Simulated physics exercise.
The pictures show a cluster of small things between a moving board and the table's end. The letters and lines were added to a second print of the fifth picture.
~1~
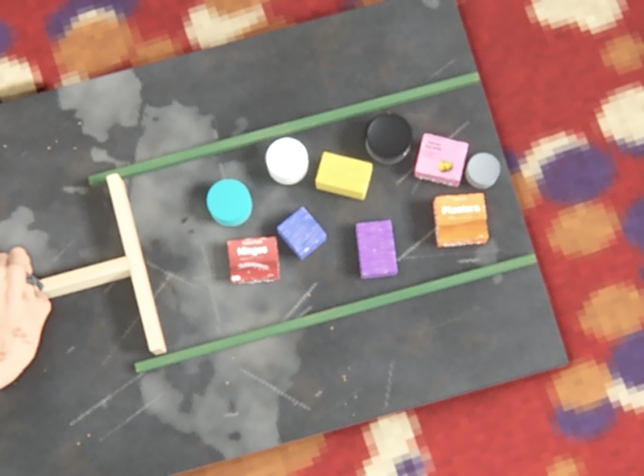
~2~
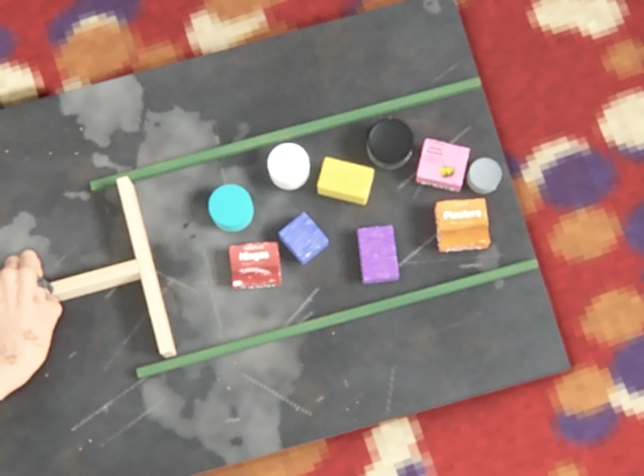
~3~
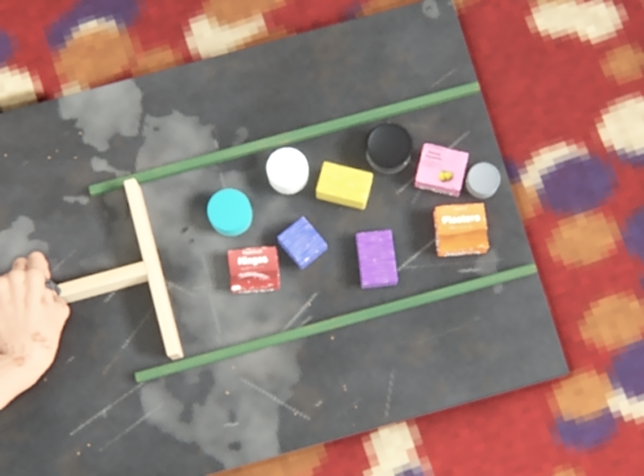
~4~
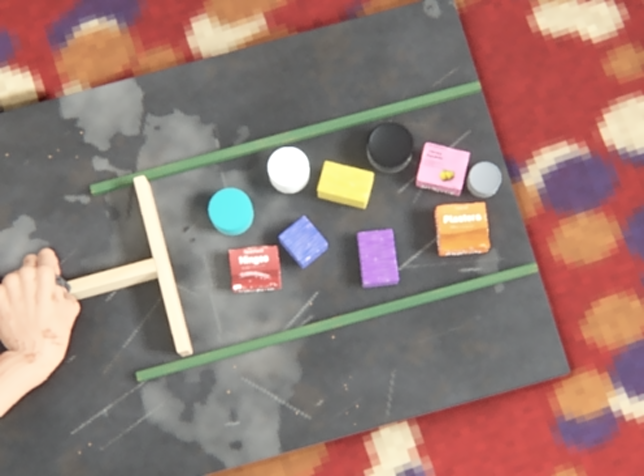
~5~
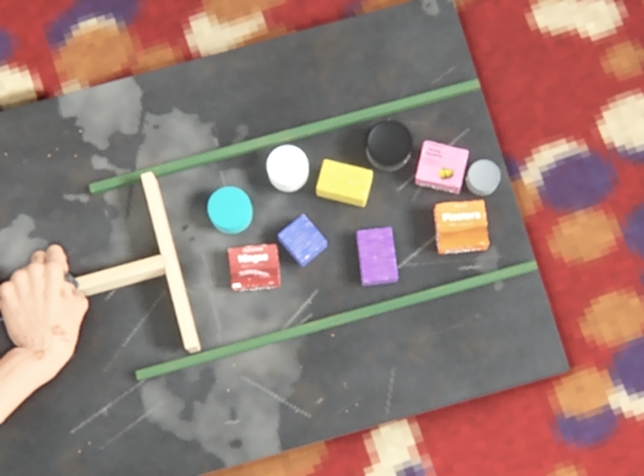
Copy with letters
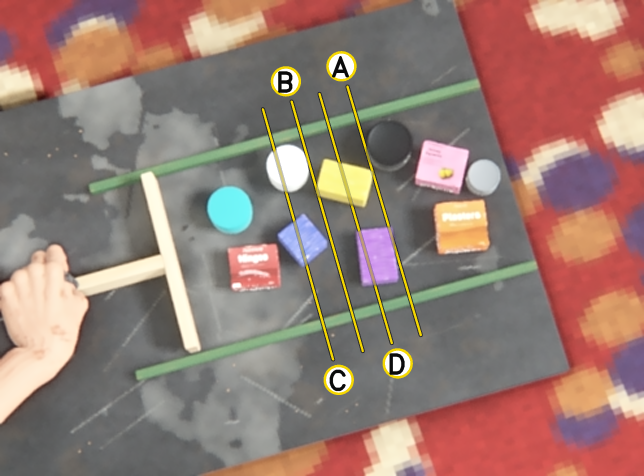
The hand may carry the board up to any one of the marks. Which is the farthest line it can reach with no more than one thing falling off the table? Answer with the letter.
Line A.
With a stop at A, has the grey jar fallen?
Yes.
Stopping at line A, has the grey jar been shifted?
Yes.
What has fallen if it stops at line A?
The grey jar.
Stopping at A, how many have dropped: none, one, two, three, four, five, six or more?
By then, one.
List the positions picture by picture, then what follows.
Black tub (389, 139); red box (254, 260); white tin (287, 162), in the first picture.
Board (143, 264); purple block (378, 254), in the second picture.
Board (151, 266); blue block (302, 243), in the third picture.
Board (160, 263); grey jar (484, 180), in the fourth picture.
Board (168, 259); orange box (461, 227); black tub (389, 146); red box (255, 268), in the fifth picture.
On the marked copy, A at (383, 208); B at (327, 224); C at (297, 232); D at (355, 216).
Taking A. A third of the way, board (245, 238); turquoise pot (264, 201); red box (282, 257).
Two thirds of the way, board (322, 217); black tub (392, 141); yellow block (385, 179).
When it is over, board (379, 201); grey jar over the edge; pink packet (485, 147); one fallen.
As for the rest, B is within the limit but short; C is within the limit but short; D is within the limit but short.
